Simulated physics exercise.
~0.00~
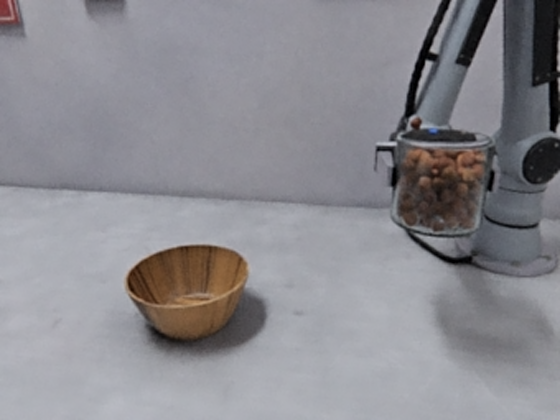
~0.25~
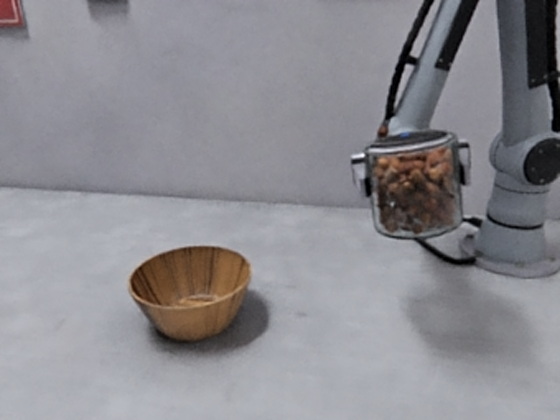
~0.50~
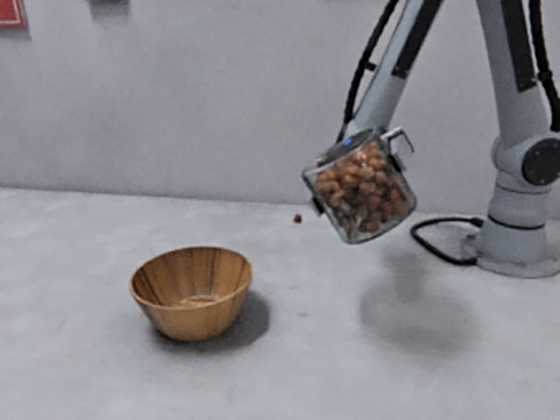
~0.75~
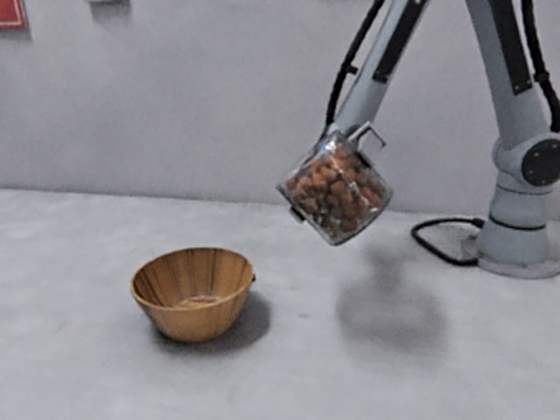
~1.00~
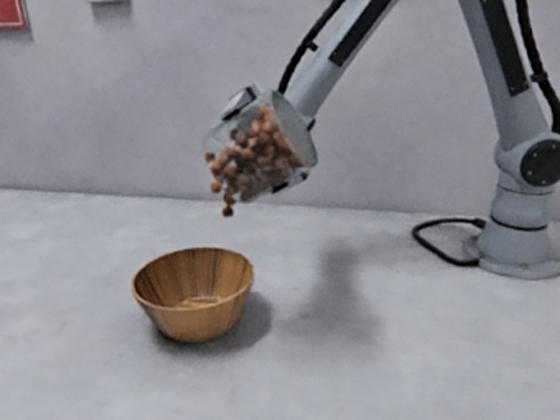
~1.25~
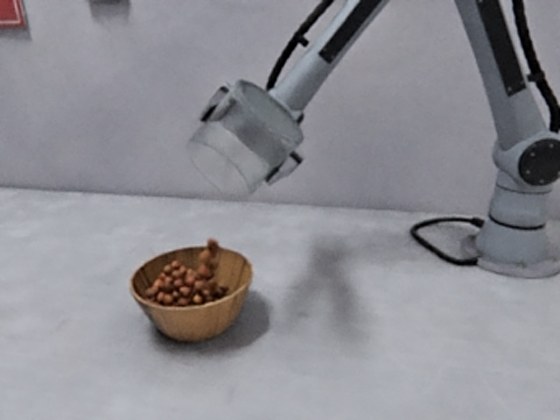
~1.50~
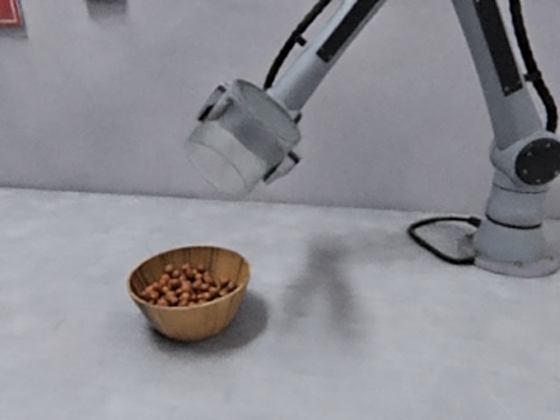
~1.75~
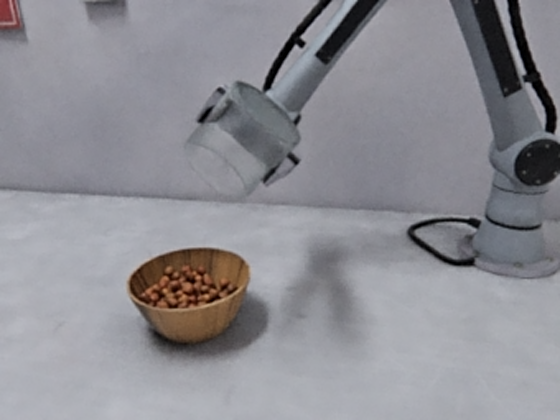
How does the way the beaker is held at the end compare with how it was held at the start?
At the start the robot arm held the beaker upright, but by the end it was tipped upside down.
